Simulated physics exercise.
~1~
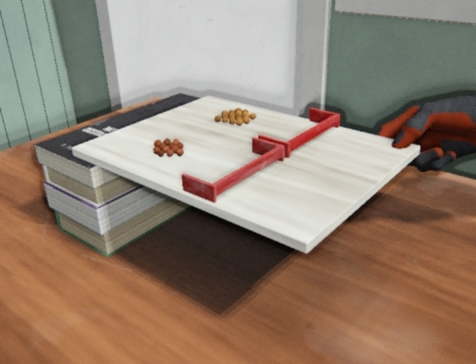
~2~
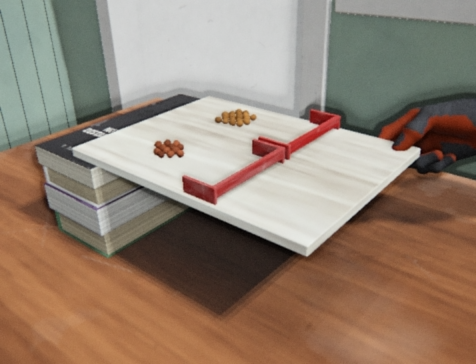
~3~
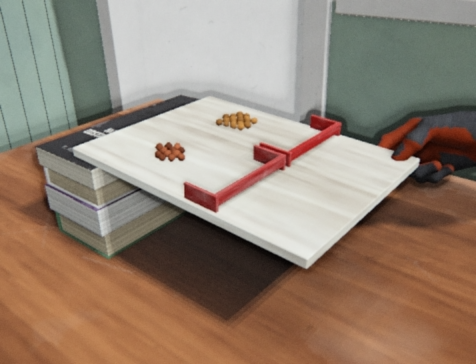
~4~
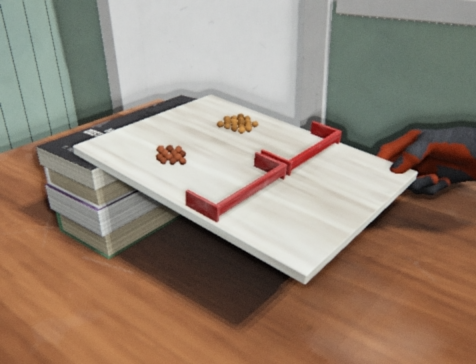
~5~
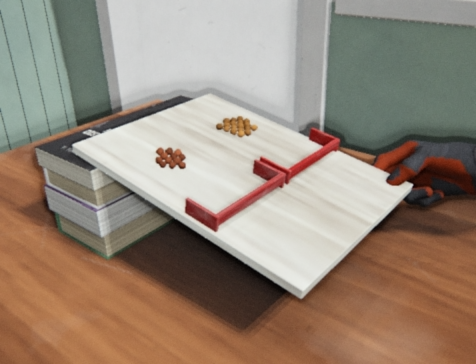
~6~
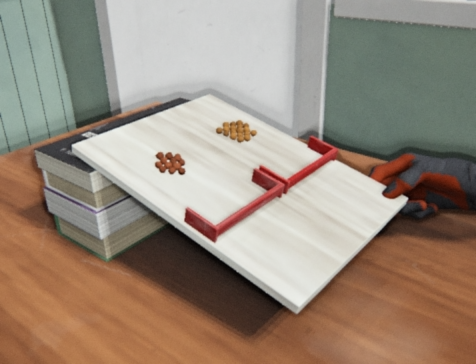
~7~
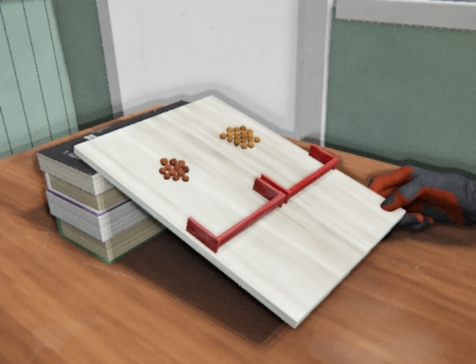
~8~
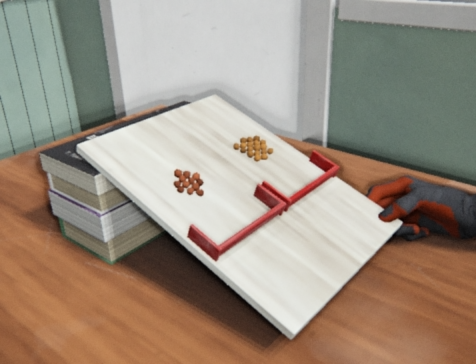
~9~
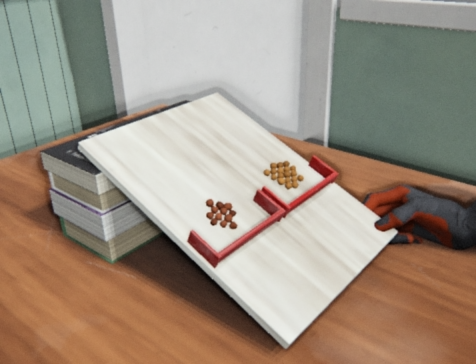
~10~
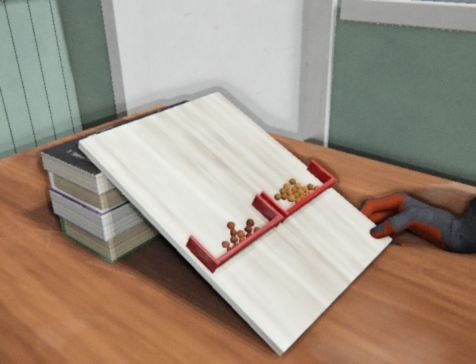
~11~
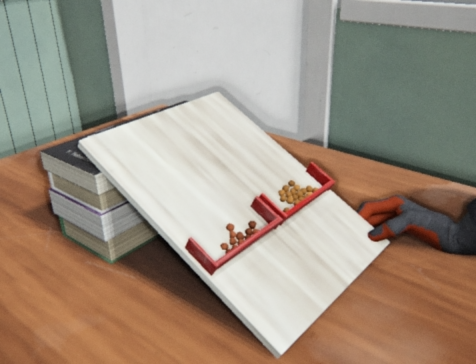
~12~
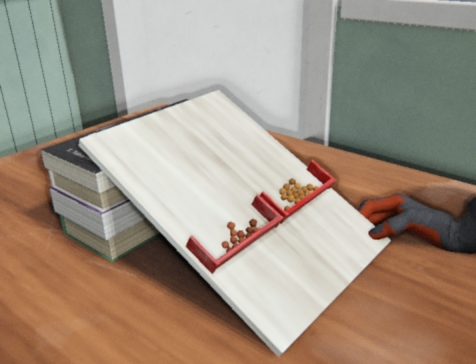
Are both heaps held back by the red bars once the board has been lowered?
Yes, both heaps slide down the board but cannot fit through the openings at the bars. The reddish-brown pieces and the golden-brown pieces each end up gathered behind their own red bar.
